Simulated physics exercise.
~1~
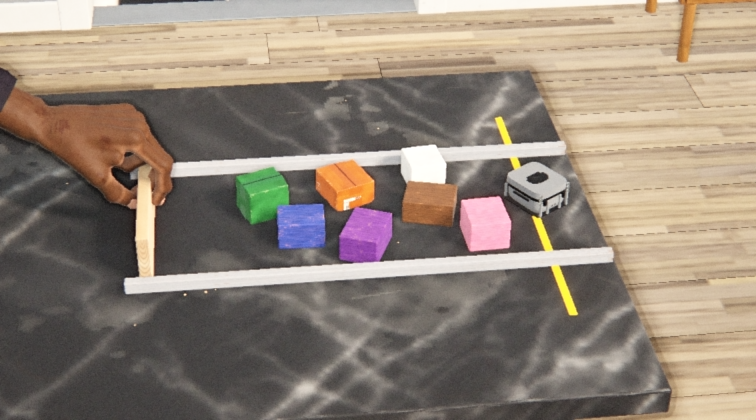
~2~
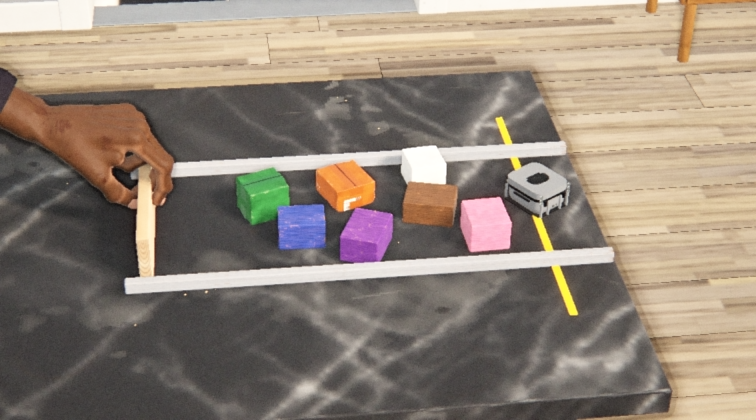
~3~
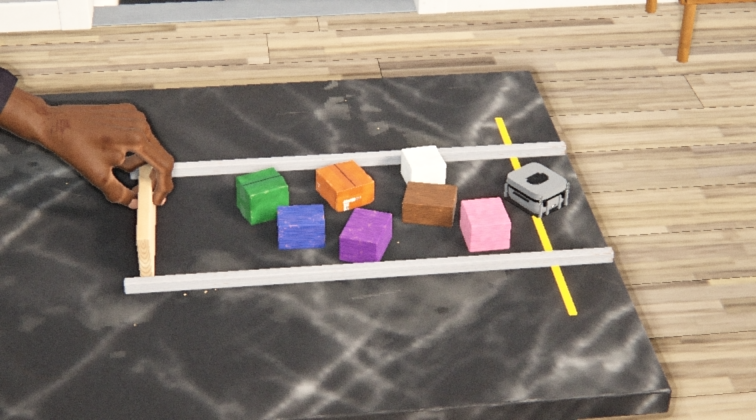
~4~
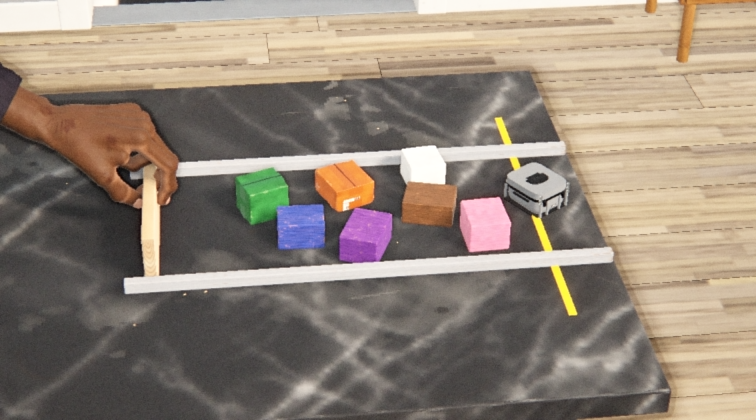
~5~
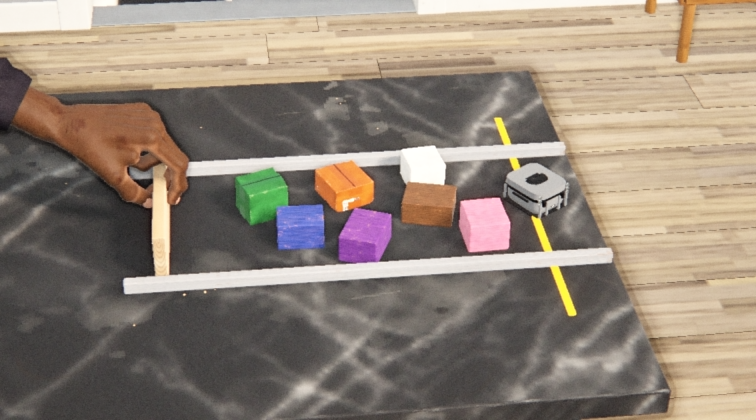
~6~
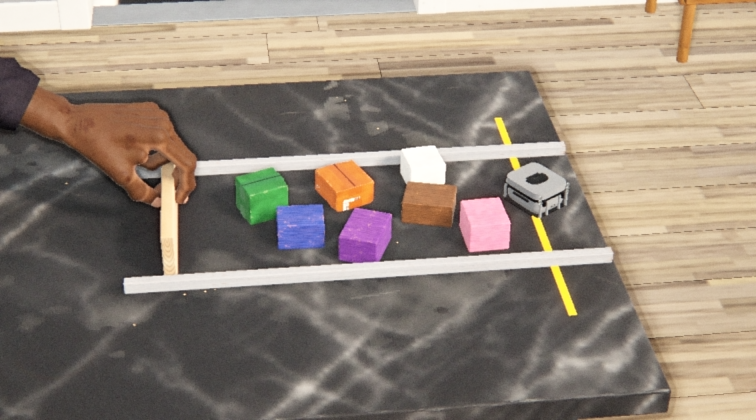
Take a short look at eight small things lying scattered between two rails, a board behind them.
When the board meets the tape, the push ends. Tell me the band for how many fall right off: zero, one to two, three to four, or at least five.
Count off: Three up to four.
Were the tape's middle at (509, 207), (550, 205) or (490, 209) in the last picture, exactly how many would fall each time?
Taken one after another, the numbers are 2, 4 and 1.
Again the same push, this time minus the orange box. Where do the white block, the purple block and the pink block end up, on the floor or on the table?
Well, the white block is still there, the purple block is still there, and the pink block winds up down.
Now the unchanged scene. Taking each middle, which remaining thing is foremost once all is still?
That's the orange box.
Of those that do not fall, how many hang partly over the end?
It comes to 1.
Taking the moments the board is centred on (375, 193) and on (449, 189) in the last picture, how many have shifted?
By the first moment it's 7, by the second it's 8.
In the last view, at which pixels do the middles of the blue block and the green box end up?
In the last picture they sit at about (561, 211) and about (551, 187).
Soon after, none off yet; grey case at rest near (536, 190); pink block at rest near (484, 225); white block at rest near (423, 169).
After that, none off yet; grey case moving near (541, 190); pink block displaced about its own width near (514, 226); white block displaced well along near (497, 162).
In the end, the number that fall off is three or four; gone, brown block, white block, pink block and grey case.
